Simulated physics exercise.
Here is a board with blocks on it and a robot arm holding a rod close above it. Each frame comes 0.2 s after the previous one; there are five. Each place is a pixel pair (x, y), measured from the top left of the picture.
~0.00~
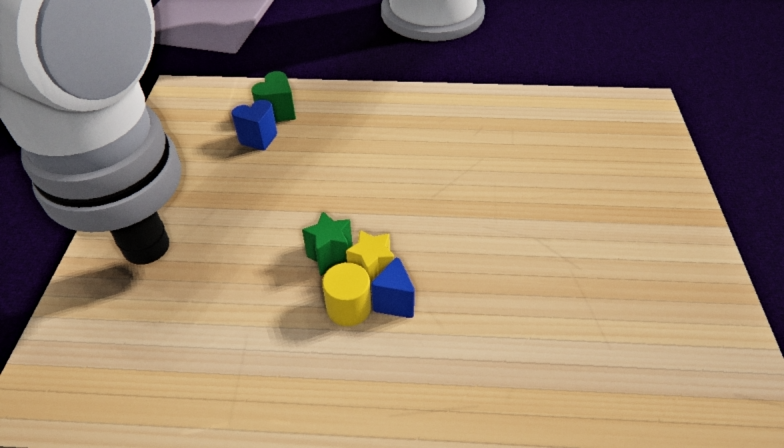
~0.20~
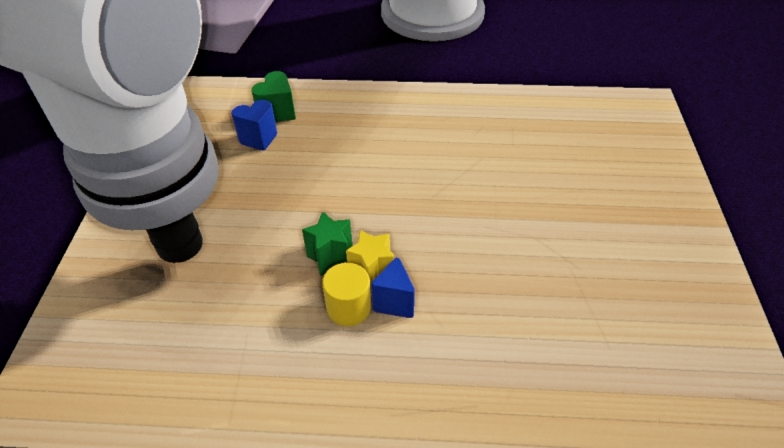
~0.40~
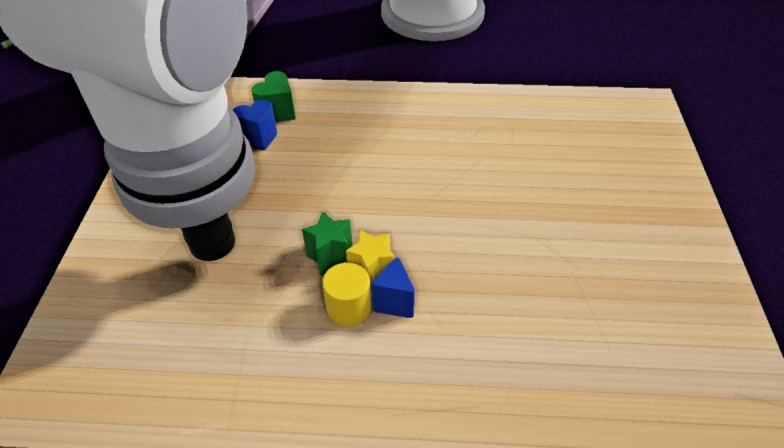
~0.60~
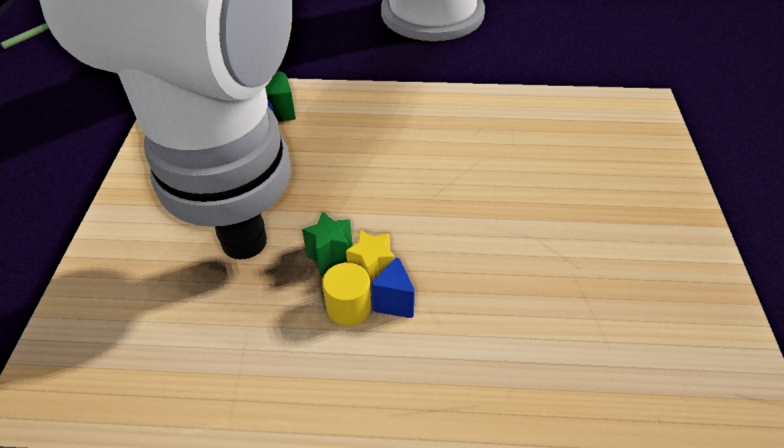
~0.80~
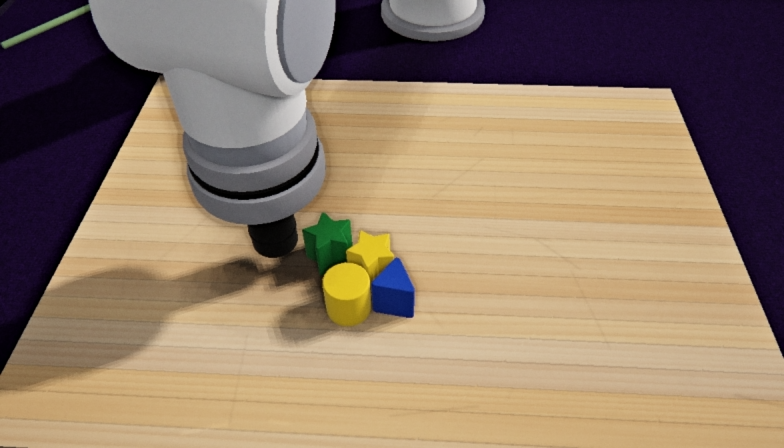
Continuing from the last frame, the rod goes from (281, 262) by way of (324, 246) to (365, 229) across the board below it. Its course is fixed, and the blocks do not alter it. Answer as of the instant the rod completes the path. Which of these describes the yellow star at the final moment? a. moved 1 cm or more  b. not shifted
a (moved 1 cm or more)
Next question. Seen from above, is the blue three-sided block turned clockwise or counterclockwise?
It turns clockwise.
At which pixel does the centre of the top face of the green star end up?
It is going to be at (395, 216).
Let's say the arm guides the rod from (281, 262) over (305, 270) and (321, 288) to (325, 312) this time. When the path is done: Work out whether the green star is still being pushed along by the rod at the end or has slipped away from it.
At that point it is off to one side or behind.
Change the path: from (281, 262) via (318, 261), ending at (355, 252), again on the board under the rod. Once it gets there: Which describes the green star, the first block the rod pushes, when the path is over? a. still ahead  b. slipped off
I choose a.
On the path given first. Halfway along, rod (322, 226); green star (360, 220), turned 40° clockwise; yellow star (378, 246), turned 10° clockwise.
At the end, rod (363, 209); green star (395, 216), turned 65° clockwise; yellow cylinder in place; yellow star (398, 245), turned 35° clockwise; blue three-sided block (401, 279), turned 30° clockwise.
